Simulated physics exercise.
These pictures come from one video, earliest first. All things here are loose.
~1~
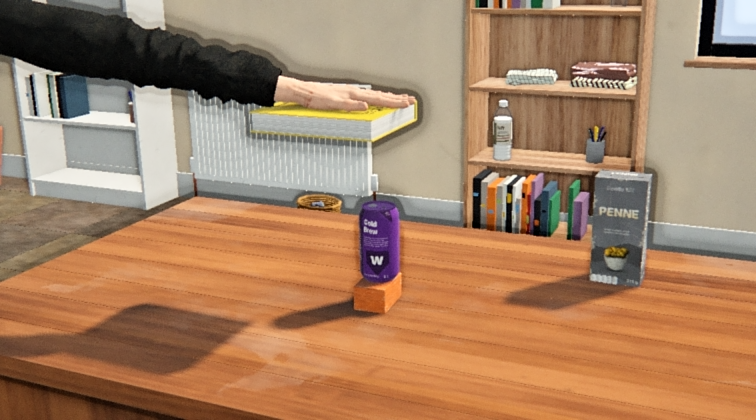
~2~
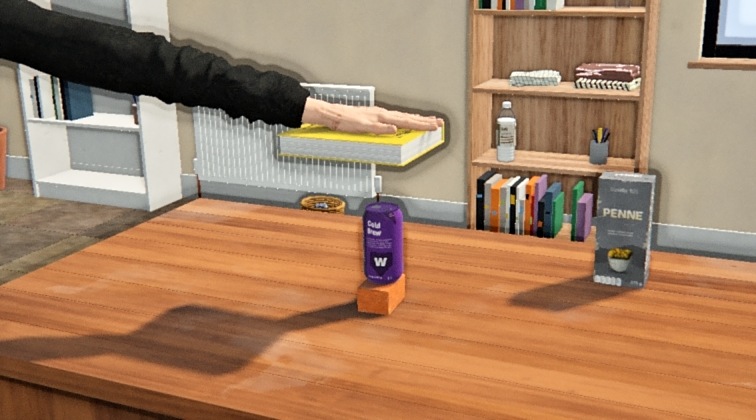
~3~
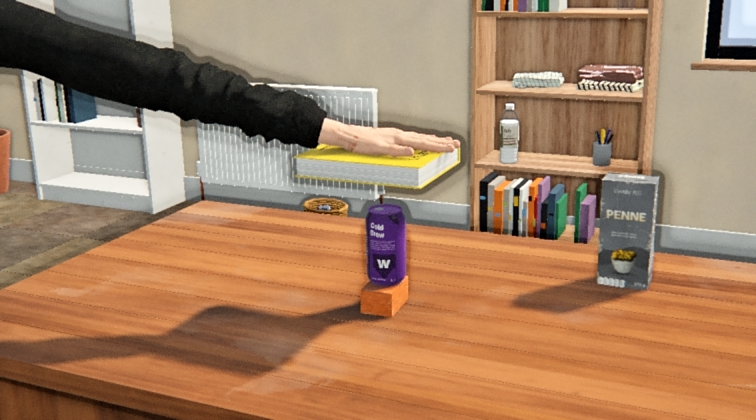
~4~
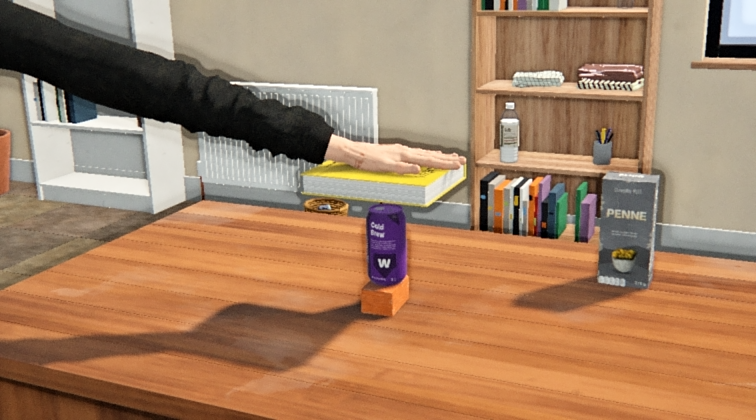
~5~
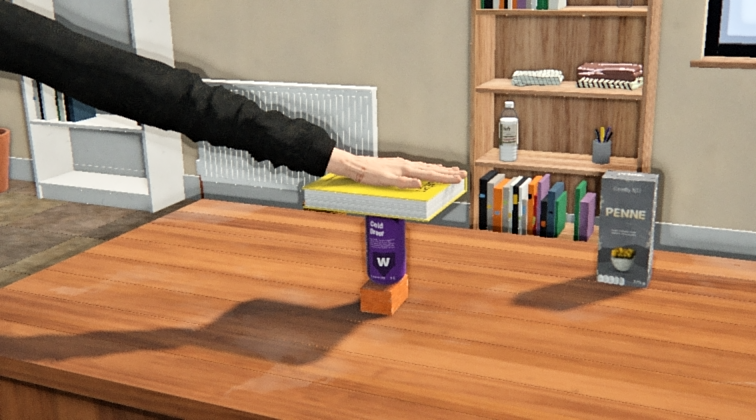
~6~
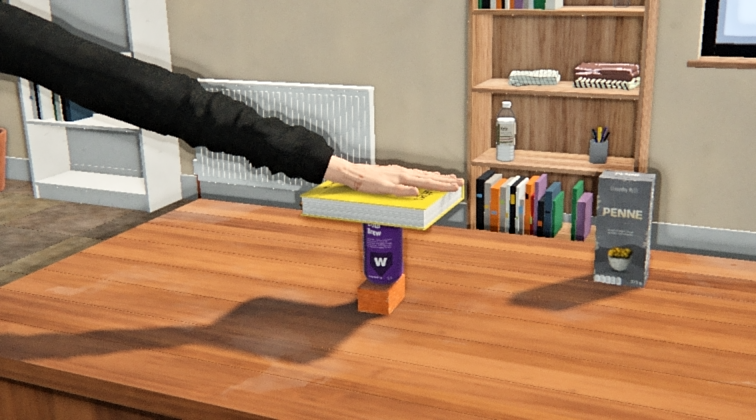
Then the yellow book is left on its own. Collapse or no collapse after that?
Nothing falls.
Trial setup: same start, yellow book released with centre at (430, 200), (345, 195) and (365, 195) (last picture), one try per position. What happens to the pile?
Lab note - try 1: Collapse; try 2: Collapse; try 3: No collapse.
Then, 0.30 s on from there, no change.
Then, 0.60 s on from there, yellow book resting near (384, 198).
In the end, all 4 unmoved. At the end, from the last picture's camera, yellow book near (384, 198). The pile stays up.
